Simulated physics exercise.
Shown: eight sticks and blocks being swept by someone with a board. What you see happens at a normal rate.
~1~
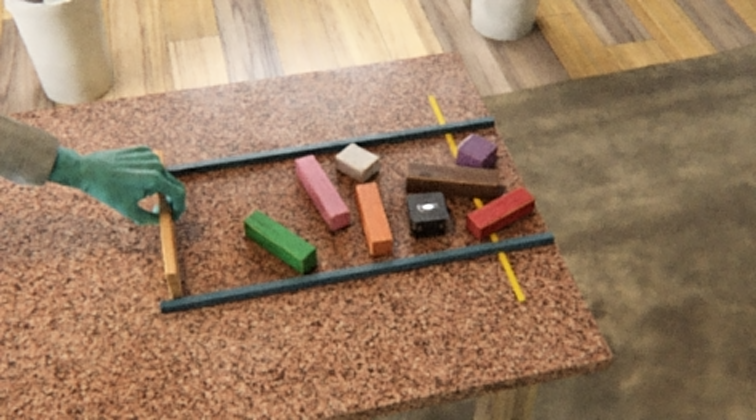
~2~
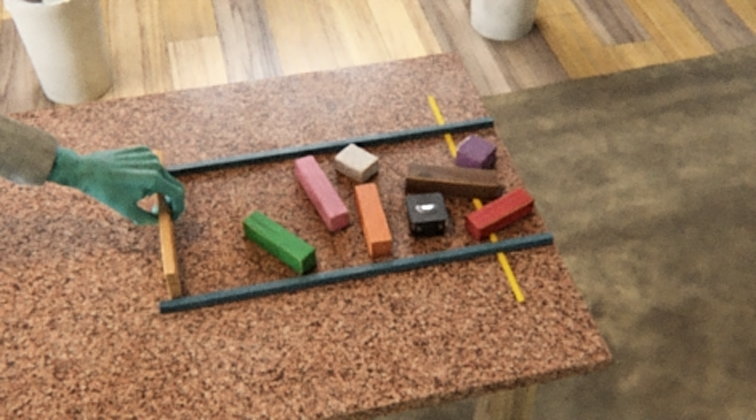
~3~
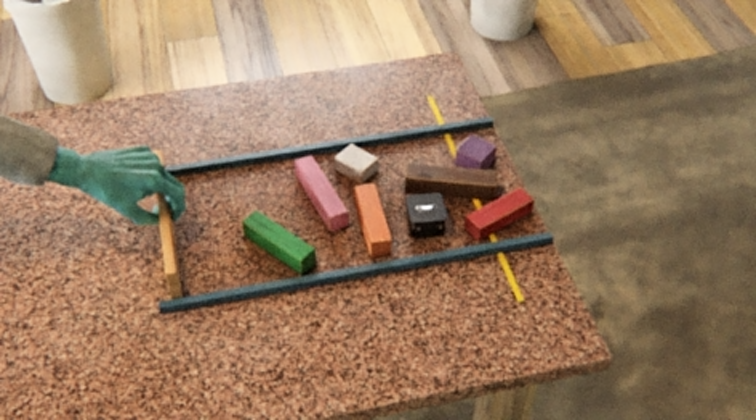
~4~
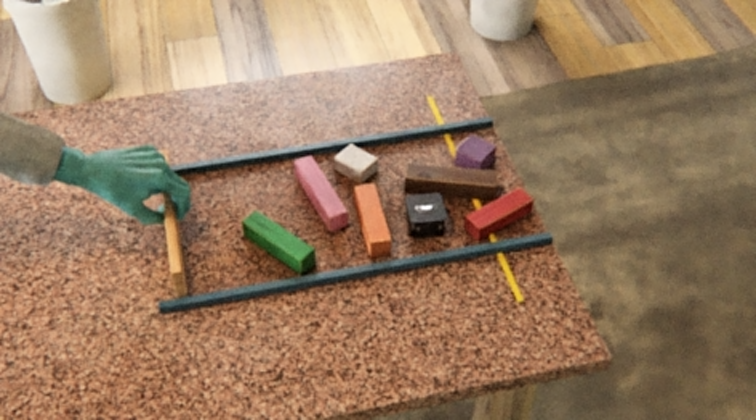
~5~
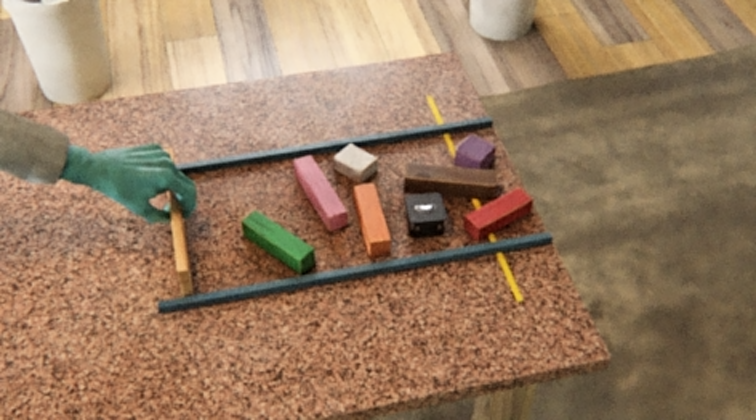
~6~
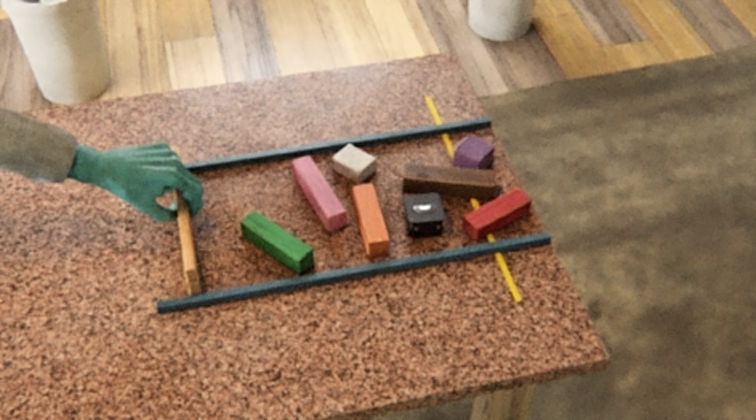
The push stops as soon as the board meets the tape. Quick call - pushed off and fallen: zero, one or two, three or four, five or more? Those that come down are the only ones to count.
Call: Three or four.
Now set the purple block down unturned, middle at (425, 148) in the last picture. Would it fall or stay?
Result: It comes off.
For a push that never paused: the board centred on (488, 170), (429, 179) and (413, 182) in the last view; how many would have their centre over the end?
By position: 6 / 1 / 0.
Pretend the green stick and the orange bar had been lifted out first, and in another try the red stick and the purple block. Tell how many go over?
First try: 2 fallen; other try: 2.
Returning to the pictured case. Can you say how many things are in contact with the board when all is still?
Number: 2.
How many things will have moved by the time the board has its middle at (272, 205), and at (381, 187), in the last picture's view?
One spot: 1. Other spot: 7.
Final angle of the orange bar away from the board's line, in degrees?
Roughly 20 degrees.
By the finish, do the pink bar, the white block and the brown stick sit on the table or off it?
Outcome: Pink bar does not drop; white block does not drop; brown stick goes down.
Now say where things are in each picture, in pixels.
The first frame shows purple block (477, 155); red stick (501, 213); brown stick (452, 181); board (167, 222); tape (471, 187).
The second frame shows red stick (500, 214); board (166, 222).
The third frame shows brown stick (451, 182); pink bar (321, 193).
The fourth frame shows purple block (475, 156); orange bar (372, 220).
The fifth frame shows red stick (499, 214); black case (425, 216).
The sixth frame shows purple block (473, 156); red stick (497, 214); brown stick (449, 182); board (184, 219); tape (468, 187).
Early on, none off yet; purple block at rest near (473, 156); red stick at rest near (497, 214); brown stick at rest near (449, 182).
A while later, none off yet; purple block travelled a little near (483, 148); red stick leaning a little near (546, 205); brown stick travelled a little near (494, 171).
Finally, the number that fall off is three or four; lost, black case, brown stick, red stick and purple block.
